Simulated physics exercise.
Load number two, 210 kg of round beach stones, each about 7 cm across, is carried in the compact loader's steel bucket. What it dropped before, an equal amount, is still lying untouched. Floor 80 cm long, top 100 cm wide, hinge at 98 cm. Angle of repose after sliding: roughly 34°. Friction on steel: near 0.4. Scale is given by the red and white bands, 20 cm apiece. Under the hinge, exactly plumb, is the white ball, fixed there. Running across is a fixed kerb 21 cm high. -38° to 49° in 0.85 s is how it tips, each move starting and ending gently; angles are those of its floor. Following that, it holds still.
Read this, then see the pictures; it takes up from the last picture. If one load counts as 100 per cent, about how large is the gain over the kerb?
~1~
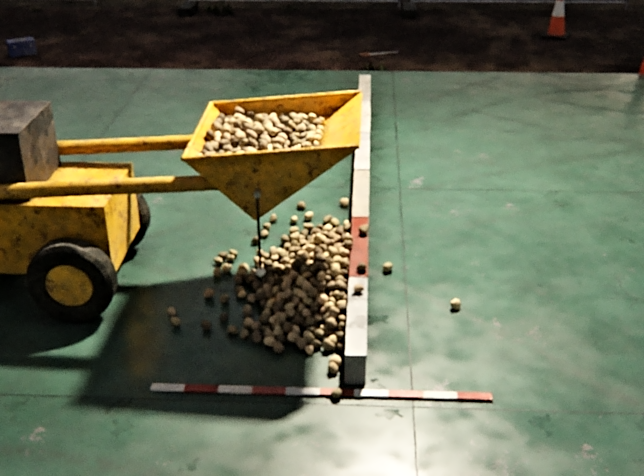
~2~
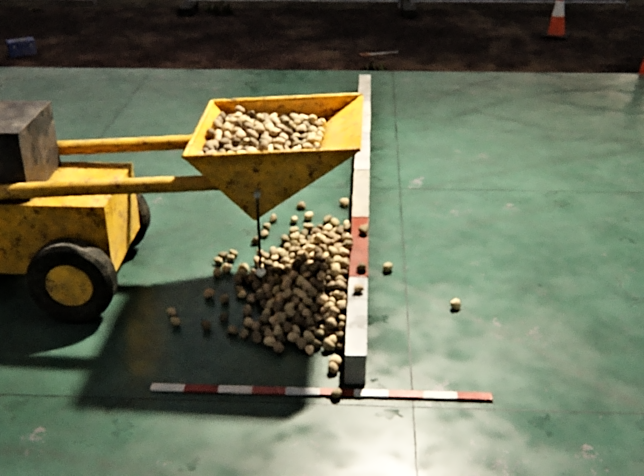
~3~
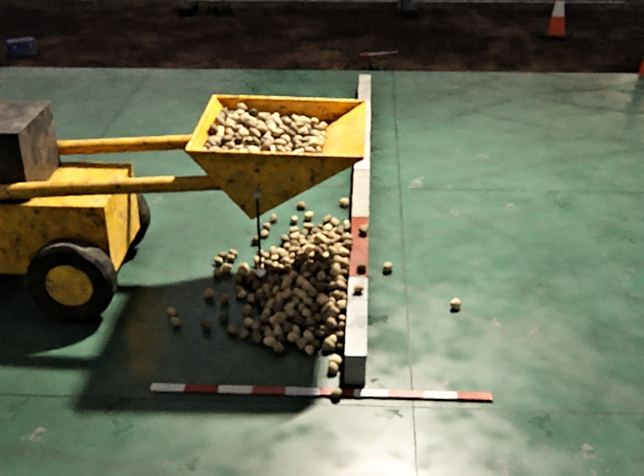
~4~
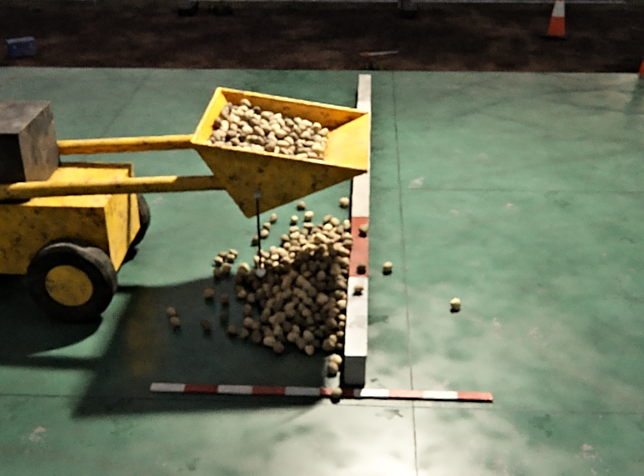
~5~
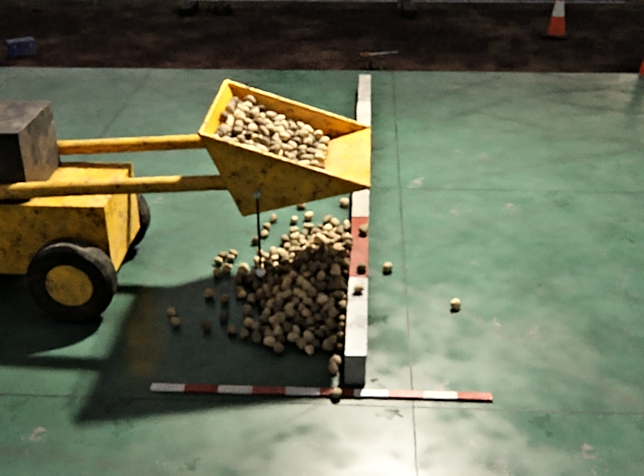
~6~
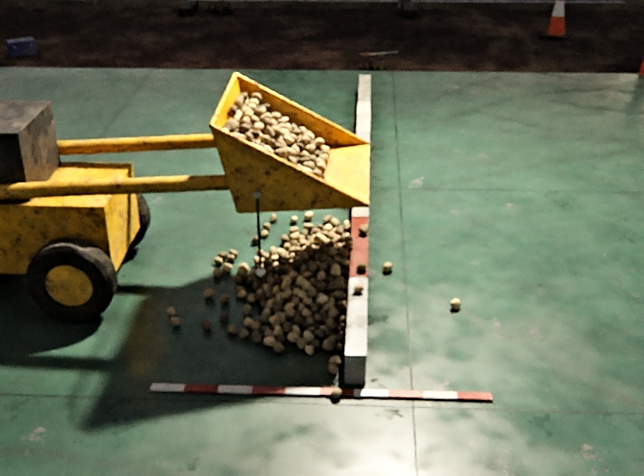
Around 42 per cent.
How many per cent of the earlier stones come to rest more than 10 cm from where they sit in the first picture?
I'd say roughly 5 per cent of them.
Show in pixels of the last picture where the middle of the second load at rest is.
Around (352, 276) in the last picture.
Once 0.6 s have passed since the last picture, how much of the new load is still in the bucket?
Reading: Near 50 % of the load.
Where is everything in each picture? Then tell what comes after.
Lip at (359, 147), floor tilted -38°, highest stones at (263, 127). The earlier load is highest near (349, 255), 24 cm above ground level, 100 % on this side of the kerb, in the first frame.
The bucket is at -36°, its lip at (360, 150); the top of the load is at (246, 127), in the second frame.
The bucket is at -31°, its lip at (364, 158); the top of the load is at (234, 123), in the third frame.
Lip at (368, 171), floor tilted -24°, highest stones at (234, 117), in the fourth frame.
The bucket is at -15°, its lip at (369, 188); the top of the load is at (237, 113), in the fifth frame.
Lip at (368, 206), floor tilted -4°, highest stones at (243, 108), in the sixth frame.
Then, 0.3 s after the last picture the floor is at 36°; in per cent of one load, 100 in the bucket, 100 on this side of the kerb; the foremost stones are at (371, 268).
Then, 0.6 s after the last picture the floor is at 49°; in per cent of one load, 49 in the bucket, 147 on this side of the kerb, 3 over the kerb; the foremost stones are at (386, 266).
Then, 0.9 s after the last picture the floor is at 49°; in per cent of one load, 5 in the bucket, 159 on this side of the kerb, 35 over the kerb; the foremost stones are at (465, 272).
Then, 3.4 s after the last picture the floor is at 49°; in per cent of one load, 0 in the bucket, 157 on this side of the kerb, 43 over the kerb; the foremost stones are at (592, 272). Net gain over the kerb, 42.
